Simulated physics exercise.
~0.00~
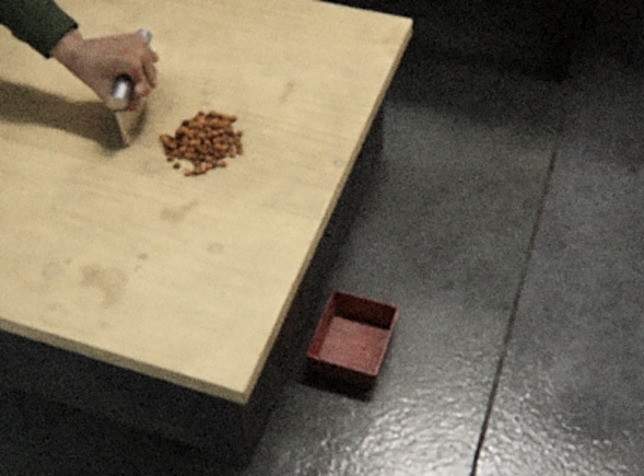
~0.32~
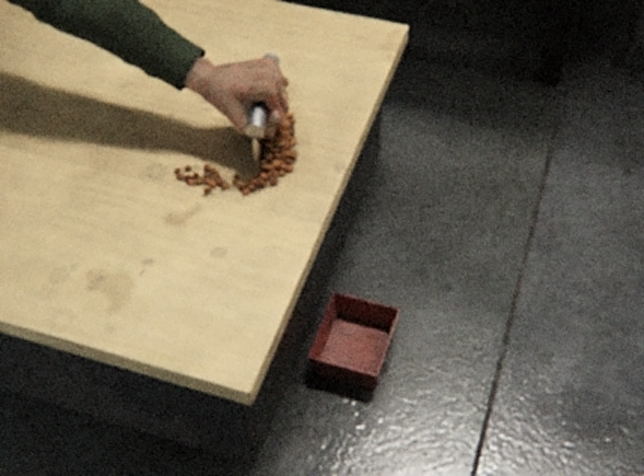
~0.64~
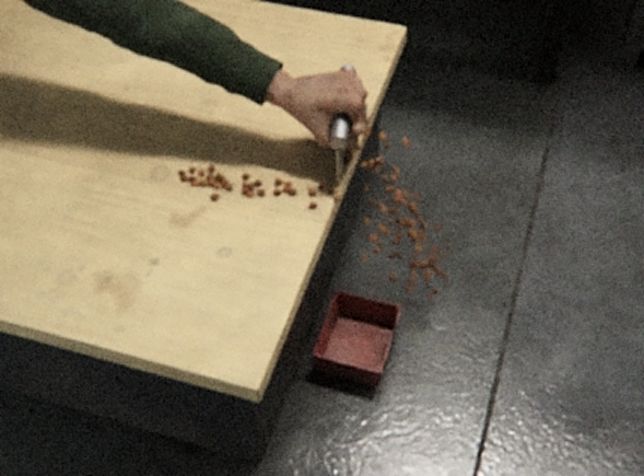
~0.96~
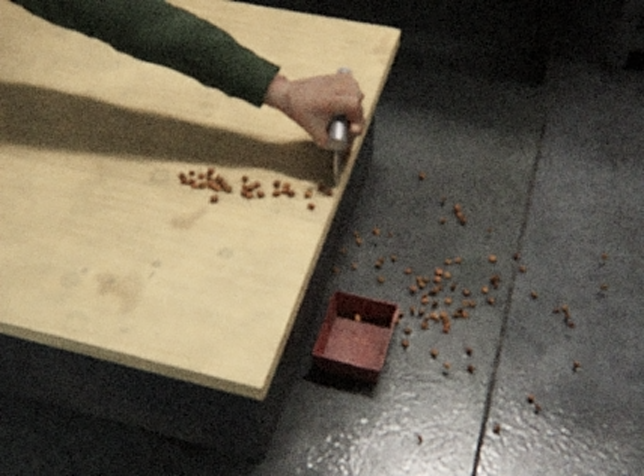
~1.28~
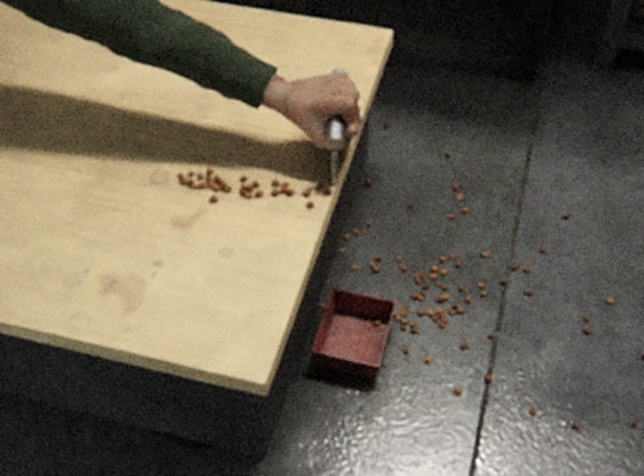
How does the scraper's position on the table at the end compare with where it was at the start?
At the start the scraper is towards the left of the table, on the left side of the kibble pile. By the end it is further right and slightly lower in view, held at the table's right edge.
